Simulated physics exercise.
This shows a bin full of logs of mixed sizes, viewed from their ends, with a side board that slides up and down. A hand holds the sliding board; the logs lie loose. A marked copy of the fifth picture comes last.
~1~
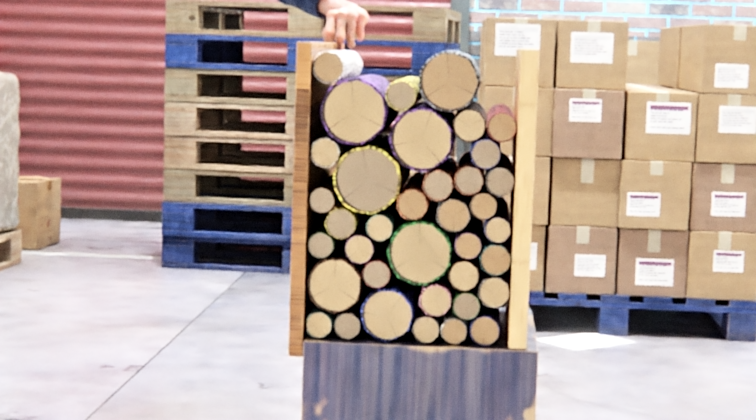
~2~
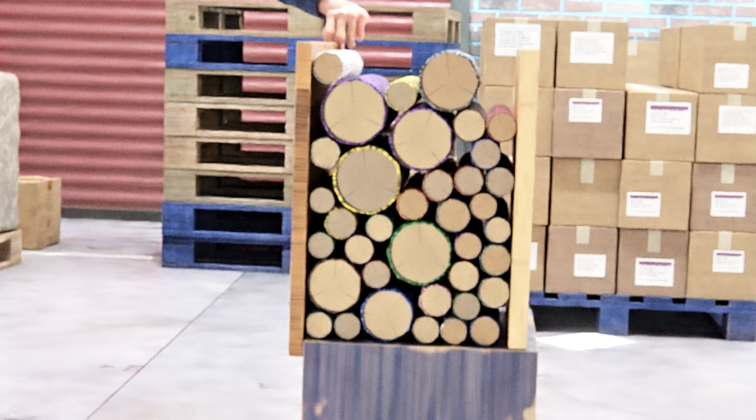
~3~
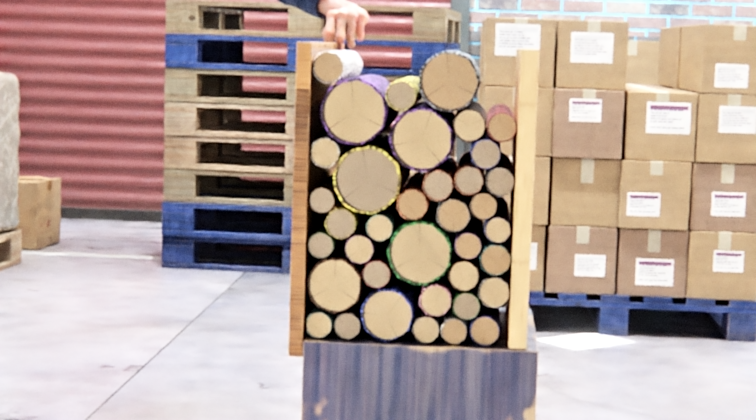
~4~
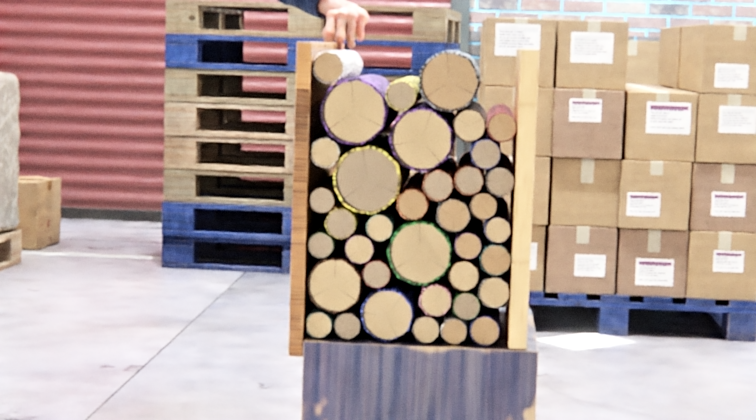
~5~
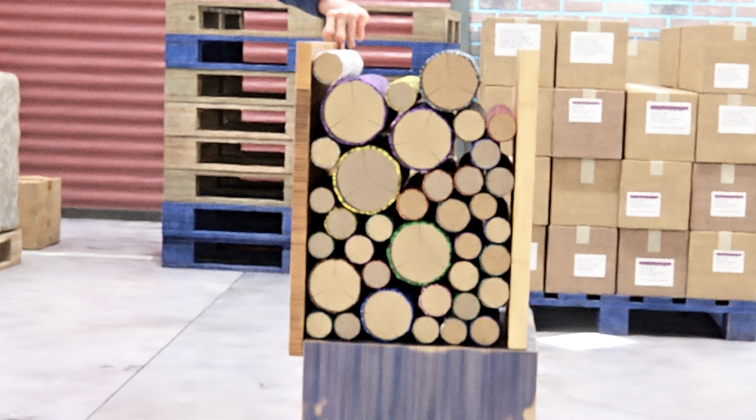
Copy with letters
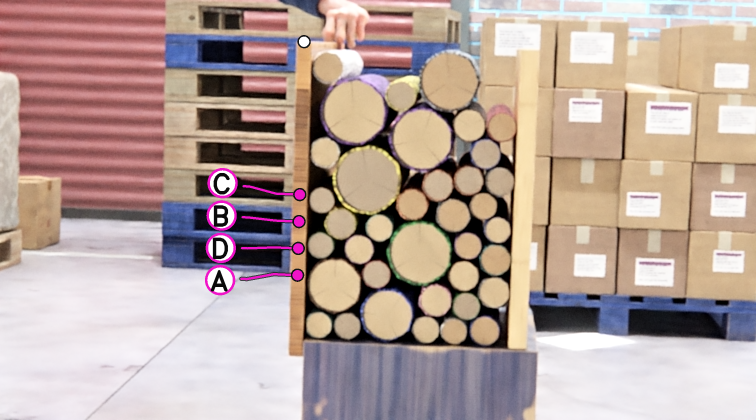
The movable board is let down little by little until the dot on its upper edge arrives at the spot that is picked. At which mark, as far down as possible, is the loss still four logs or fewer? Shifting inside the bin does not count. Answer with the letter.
Slide it to B.
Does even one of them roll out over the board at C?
Yes, at C.
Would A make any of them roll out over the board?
Yes, at A.
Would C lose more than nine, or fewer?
Fewer than nine.
On the marked copy, A at (298, 275); B at (299, 222); C at (300, 195); D at (299, 248); the white dot at (304, 41).
With B. Early on, top of the board (310, 118).
Further on, top of the board (308, 201).
At the end, top of the board (307, 221), four out over the board.
As for the rest, A more than four out over the board; C four out over the board; D more than four out over the board.
